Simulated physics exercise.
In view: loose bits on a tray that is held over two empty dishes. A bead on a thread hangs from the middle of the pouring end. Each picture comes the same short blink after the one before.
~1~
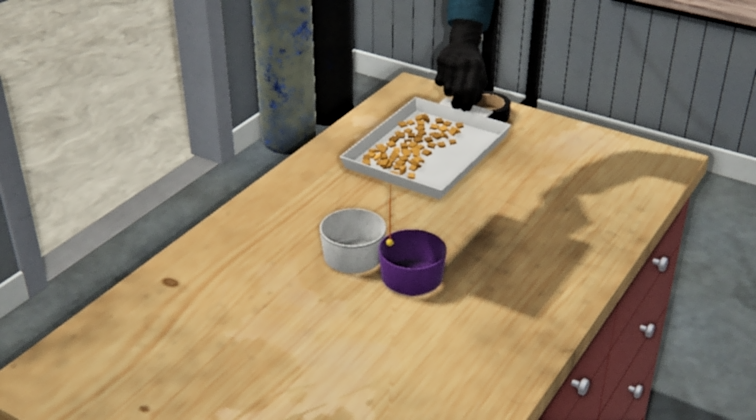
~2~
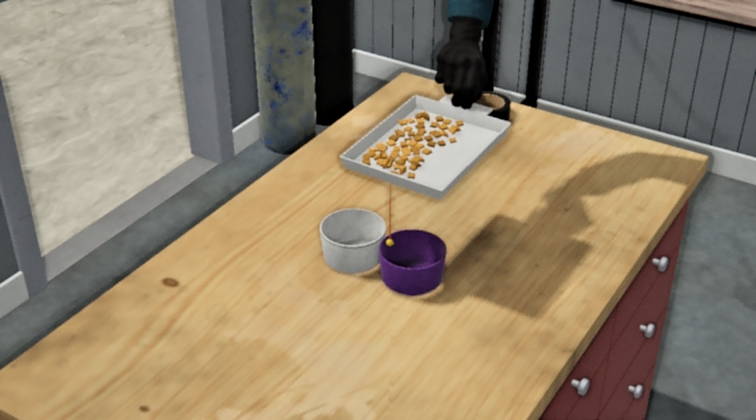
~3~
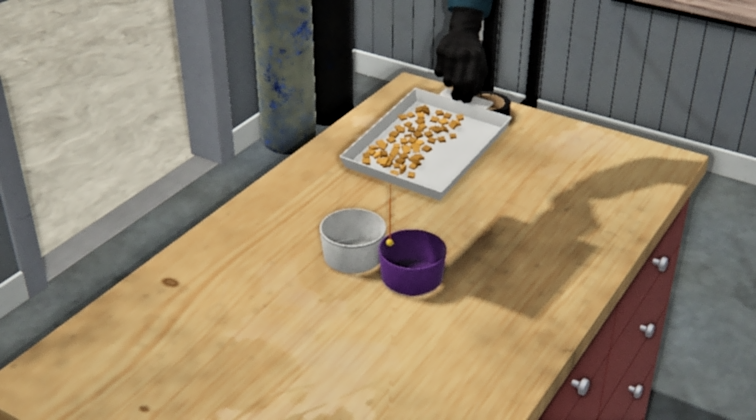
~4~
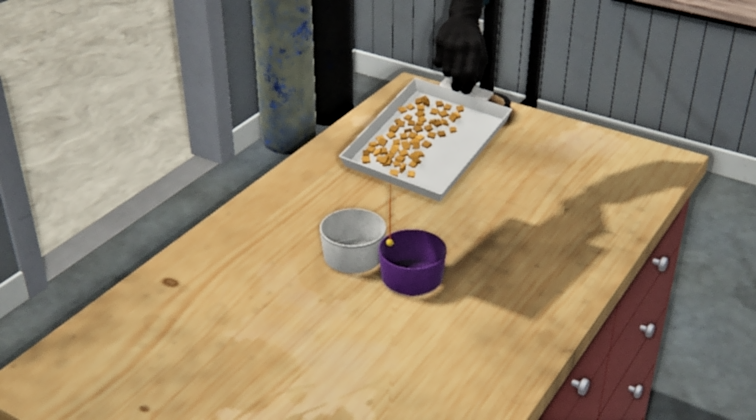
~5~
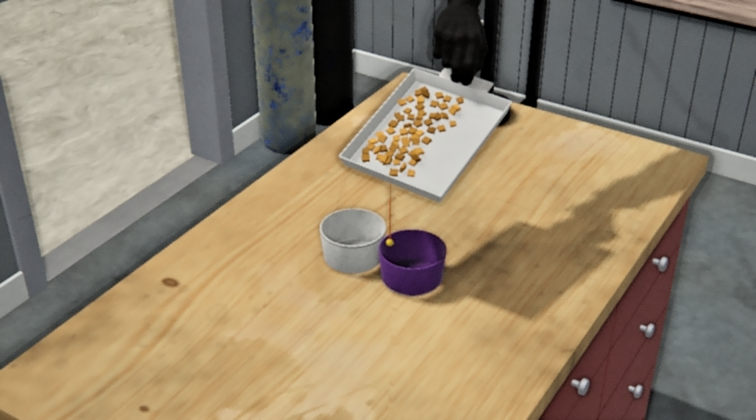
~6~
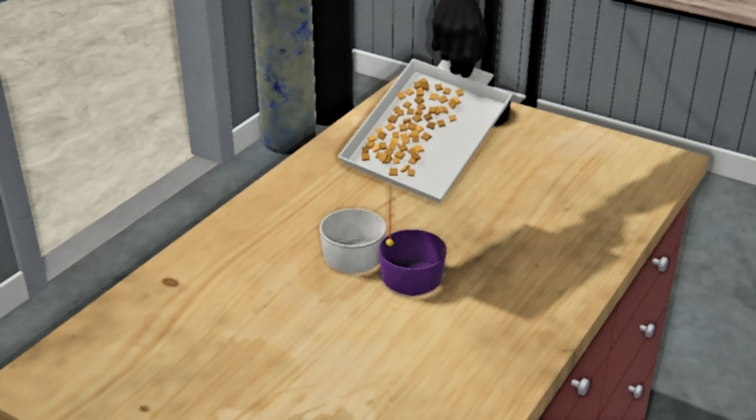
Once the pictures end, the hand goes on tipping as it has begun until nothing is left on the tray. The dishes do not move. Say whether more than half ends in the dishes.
Together they catch only the smaller part.
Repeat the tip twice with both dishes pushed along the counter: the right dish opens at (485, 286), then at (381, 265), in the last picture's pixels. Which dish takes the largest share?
In turn: Left; the right dish.
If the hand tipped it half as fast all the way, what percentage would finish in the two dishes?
Some 10 per cent.
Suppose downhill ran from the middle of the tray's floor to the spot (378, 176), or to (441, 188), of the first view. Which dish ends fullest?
At the first place the left one, at the second the right one.
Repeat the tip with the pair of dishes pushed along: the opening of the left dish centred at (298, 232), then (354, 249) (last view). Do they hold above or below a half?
The first try: Not half. The second: Most of it.
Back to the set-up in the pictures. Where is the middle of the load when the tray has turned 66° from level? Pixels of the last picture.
Roughly at (402, 176).
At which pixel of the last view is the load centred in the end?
Close to (406, 313).
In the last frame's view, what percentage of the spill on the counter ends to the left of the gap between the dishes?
Roughly 20 in a hundred.
Shortly afterwards, tray tipped steeply; all but a few on the tray; only a few in the air.
Next, tray tipped past a quarter turn; near two thirds on the tray; only a few in the right dish; near a quarter outside both; a little in the air.
Some moments later, tray tipped past a quarter turn; a little in the right dish; the bulk outside both.
In the end, tray tipped past a quarter turn; a little in the right dish; none at all in the left dish; the bulk outside both.
